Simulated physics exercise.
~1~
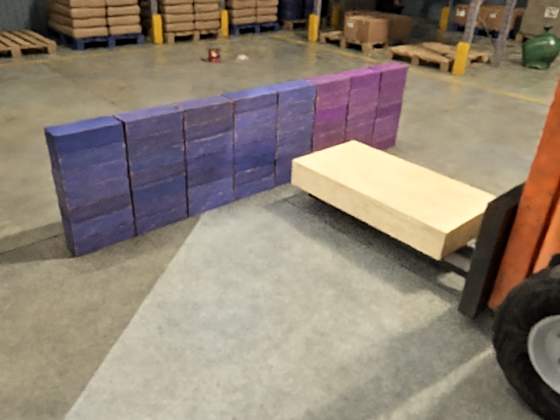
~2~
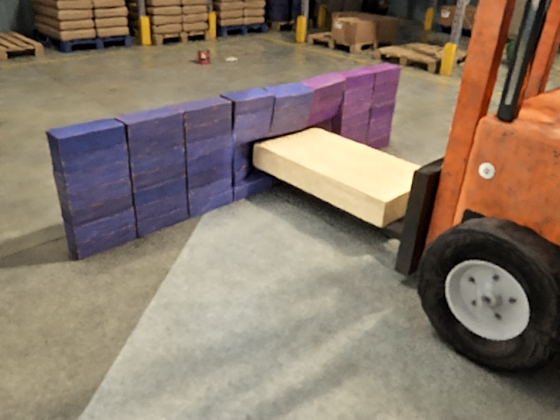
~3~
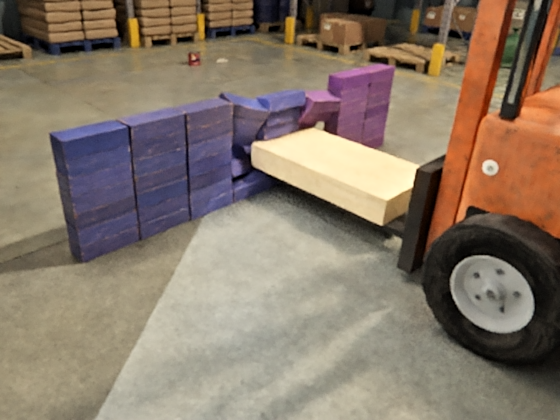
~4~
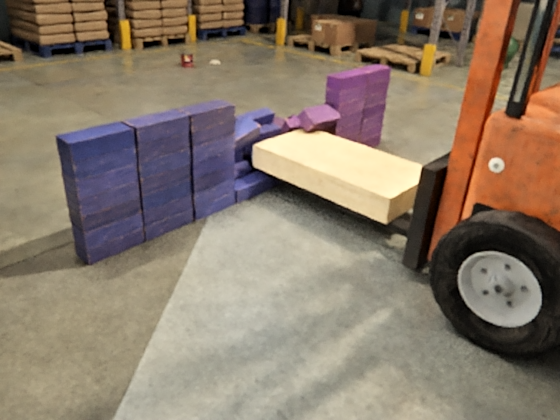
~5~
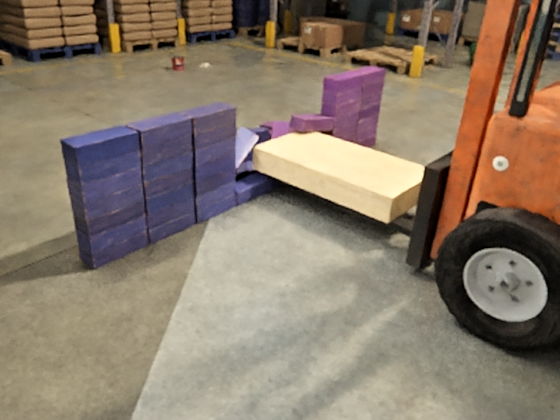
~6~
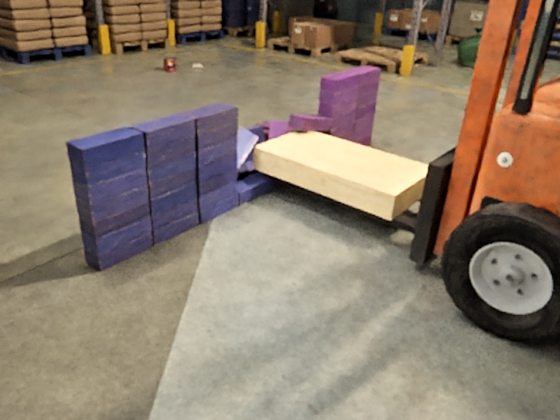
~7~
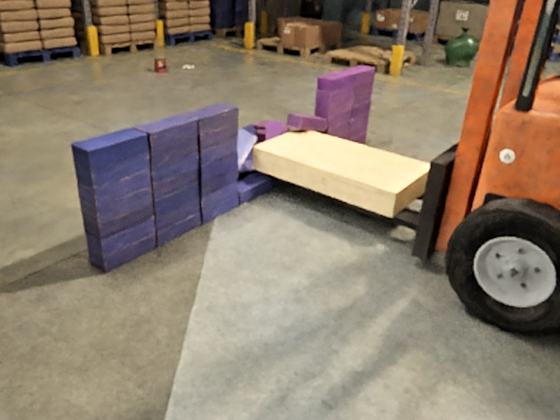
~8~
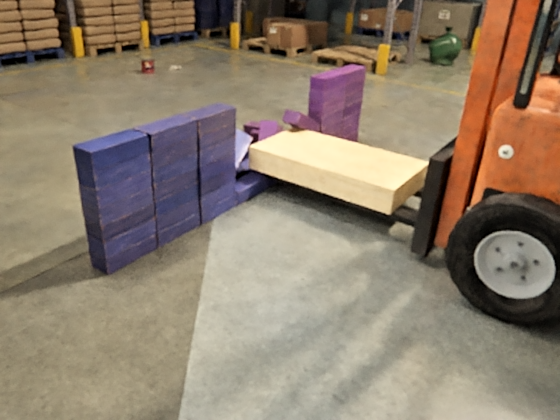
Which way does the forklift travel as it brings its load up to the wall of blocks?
The forklift moves to the left, pushing its pale load into the wall.
